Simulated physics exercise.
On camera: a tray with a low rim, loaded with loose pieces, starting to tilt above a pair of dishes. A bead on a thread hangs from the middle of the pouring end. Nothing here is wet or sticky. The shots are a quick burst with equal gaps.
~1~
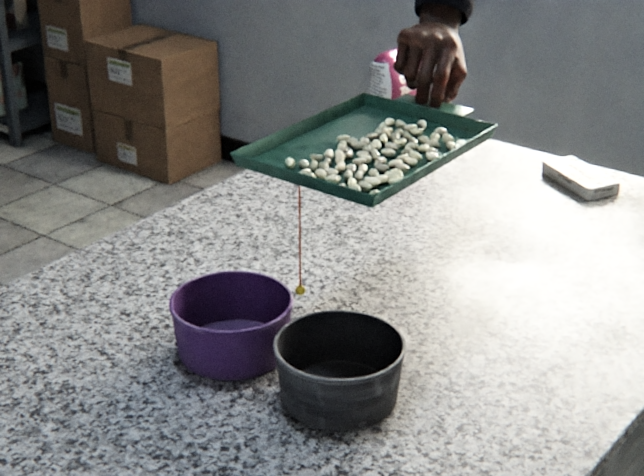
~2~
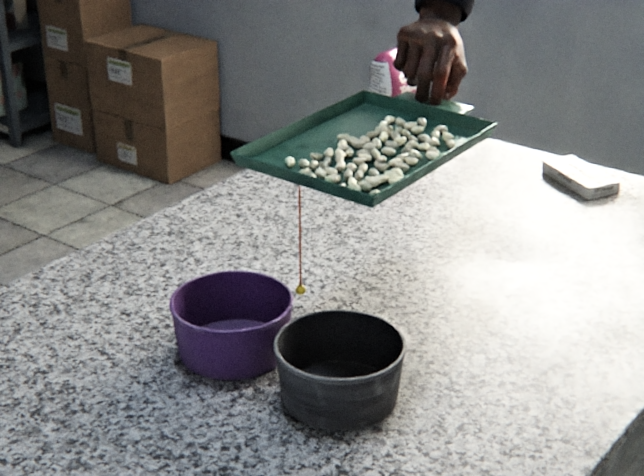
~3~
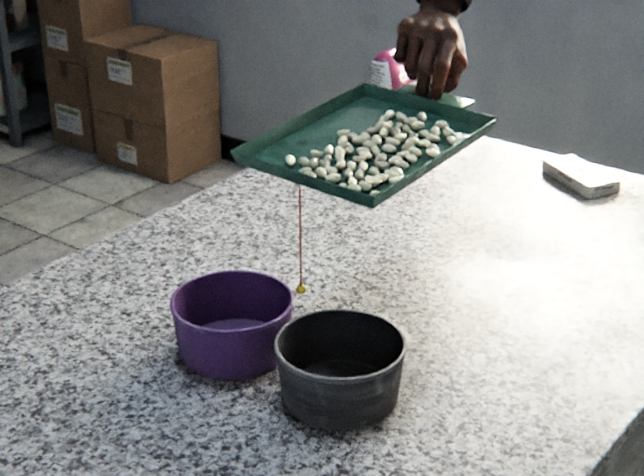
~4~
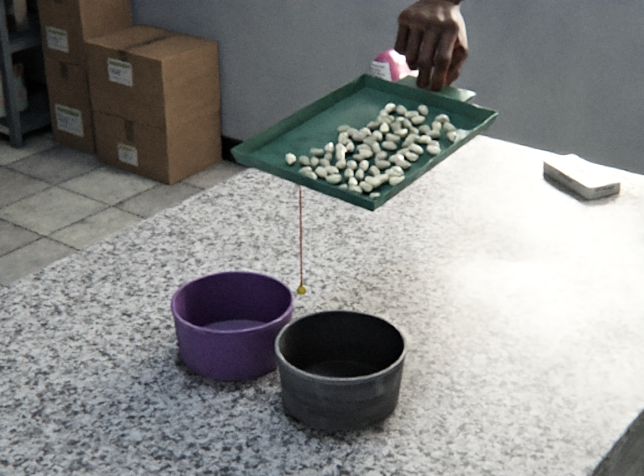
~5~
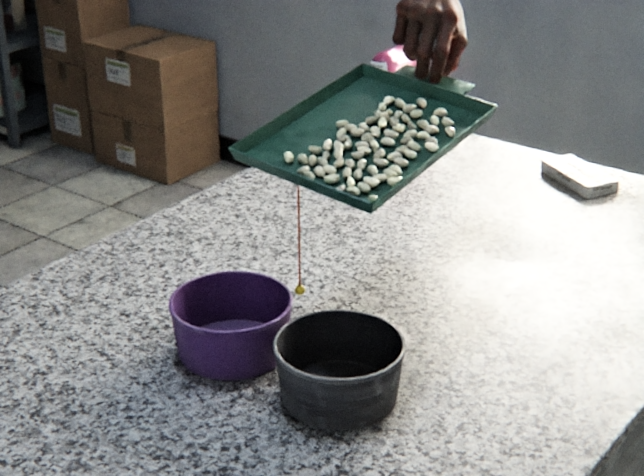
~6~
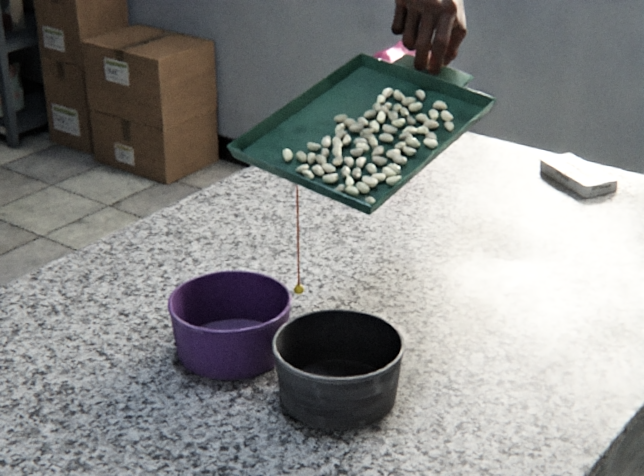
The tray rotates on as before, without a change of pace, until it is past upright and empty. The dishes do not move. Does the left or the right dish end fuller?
The right one ends fuller.
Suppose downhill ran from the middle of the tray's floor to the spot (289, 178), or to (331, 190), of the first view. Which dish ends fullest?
The first try: Left. The second: The dish on the right.
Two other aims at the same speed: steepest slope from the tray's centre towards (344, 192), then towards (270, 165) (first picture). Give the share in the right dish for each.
The first gives 90 %, the second 0 %.
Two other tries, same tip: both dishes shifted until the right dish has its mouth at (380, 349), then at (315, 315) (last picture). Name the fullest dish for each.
One: The dish on the right. Two: The right dish.
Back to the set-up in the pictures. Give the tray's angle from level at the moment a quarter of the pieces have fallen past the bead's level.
At about 100°.
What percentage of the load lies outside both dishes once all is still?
Roughly 0 in a hundred.
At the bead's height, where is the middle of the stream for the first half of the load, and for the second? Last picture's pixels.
At about (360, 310), then at (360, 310).
Soon after the last picture, tray tipped steeply; all on the tray.
A little later, tray tipped right over; nearly all on the tray; a stray few in the right dish.
Later still, tray tipped past a quarter turn; nearly all in the right dish; a stray few outside both.
At rest, tray tipped past a quarter turn; nearly all in the right dish; none in the left dish; a stray few outside both.
